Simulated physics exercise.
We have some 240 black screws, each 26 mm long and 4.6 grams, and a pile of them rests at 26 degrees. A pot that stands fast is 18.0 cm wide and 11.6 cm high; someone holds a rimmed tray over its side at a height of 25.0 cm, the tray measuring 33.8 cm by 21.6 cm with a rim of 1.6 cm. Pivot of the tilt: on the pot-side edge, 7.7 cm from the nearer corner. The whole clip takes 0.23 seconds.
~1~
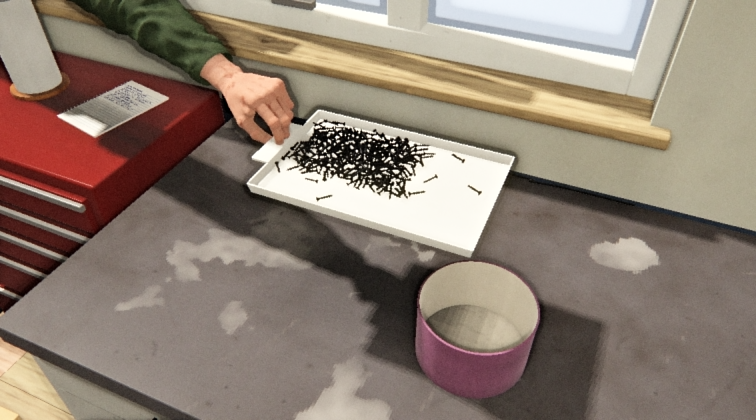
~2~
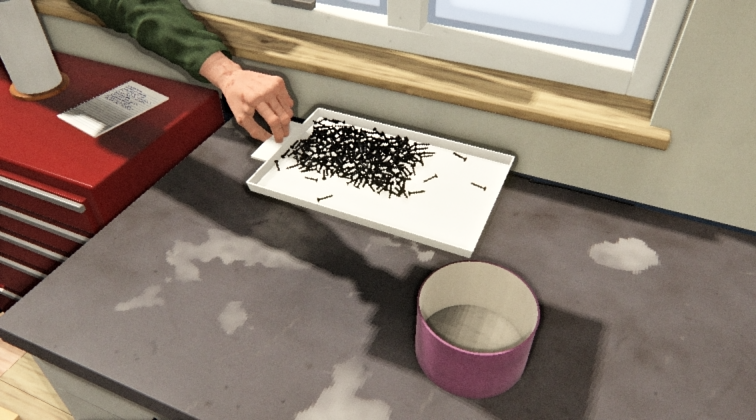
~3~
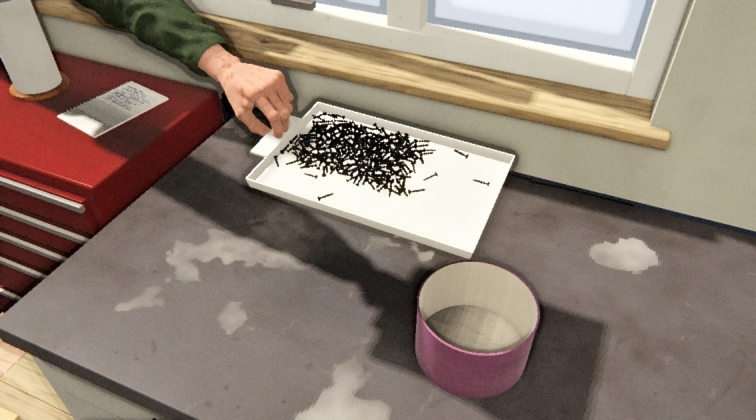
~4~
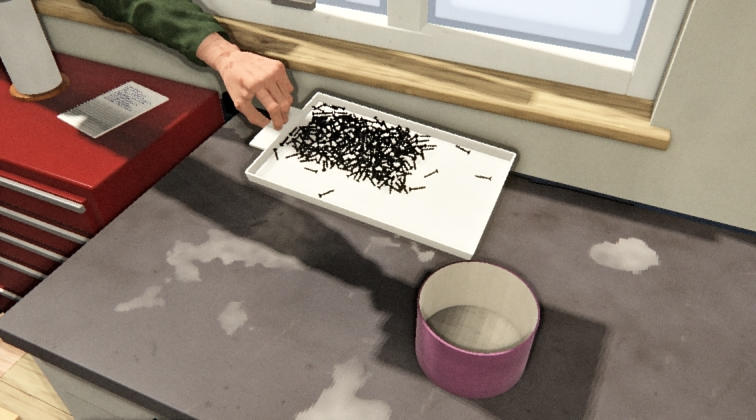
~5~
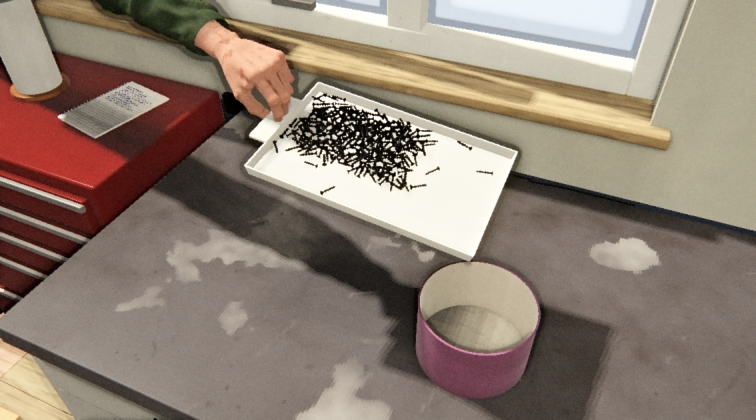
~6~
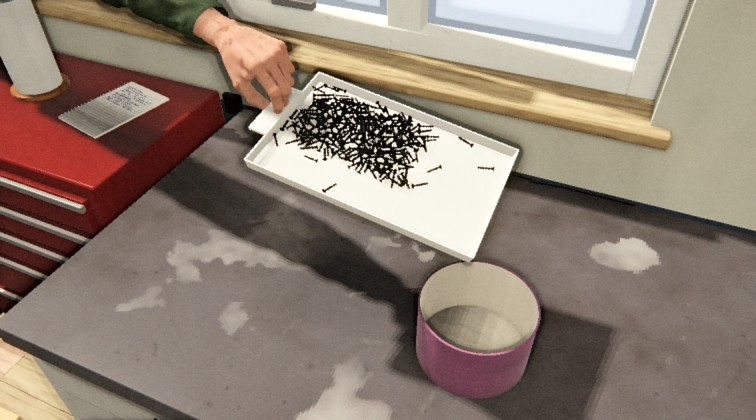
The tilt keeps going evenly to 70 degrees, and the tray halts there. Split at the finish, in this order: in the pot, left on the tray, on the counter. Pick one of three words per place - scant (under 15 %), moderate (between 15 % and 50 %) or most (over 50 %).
My call is pot: Most, left on the tray: Scant, counter: Moderate.
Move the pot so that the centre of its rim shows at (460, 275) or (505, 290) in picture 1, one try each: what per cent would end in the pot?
Estimates: 10 % and 25 %, in that order.
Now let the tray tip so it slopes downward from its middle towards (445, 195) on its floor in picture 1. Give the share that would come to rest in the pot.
Roughly 20 per cent.
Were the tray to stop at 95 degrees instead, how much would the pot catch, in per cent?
Near 70 %, then.
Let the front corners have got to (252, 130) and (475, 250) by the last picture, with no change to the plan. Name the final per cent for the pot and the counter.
Final per cent - pot 15, counter 75.
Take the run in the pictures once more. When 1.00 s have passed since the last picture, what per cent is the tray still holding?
Some 10 per cent of the load.
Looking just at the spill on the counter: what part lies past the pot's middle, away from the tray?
About 90 %.
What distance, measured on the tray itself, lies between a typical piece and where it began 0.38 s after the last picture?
By then it sits near 6 cm from where it began.
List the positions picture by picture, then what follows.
The first picture shows tray tilt 0 degrees, front corners at (250, 183) and (471, 248); middle of the pieces at (363, 158); pot at (478, 304).
The second picture shows tray tilt 1 degrees, front corners at (250, 181) and (471, 249); middle of the pieces at (362, 156).
The third picture shows tray tilt 3 degrees, front corners at (249, 178) and (471, 250); middle of the pieces at (362, 153).
The fourth picture shows tray tilt 6 degrees, front corners at (248, 172) and (471, 252), lowest corner right front; middle of the pieces at (363, 147).
The fifth picture shows tray tilt 9 degrees, front corners at (248, 165) and (472, 254), lowest corner right front; middle of the pieces at (364, 141).
The sixth picture shows tray tilt 13 degrees, front corners at (247, 159) and (472, 255), lowest corner right front; middle of the pieces at (364, 135); pot at (479, 304).
Then, 0.38 s after the last picture, tilt 40 degrees; the tray holds 100 %, the pot 0 %.
Then, 0.64 s after the last picture, tilt 59 degrees; the tray holds 75 %, the pot 0 %.
Then, 1.00 s after the last picture, tilt 70 degrees; the tray holds 10 %, the pot 65 %.
In the end, pot 70 %, tray 5 %, counter 25 %.
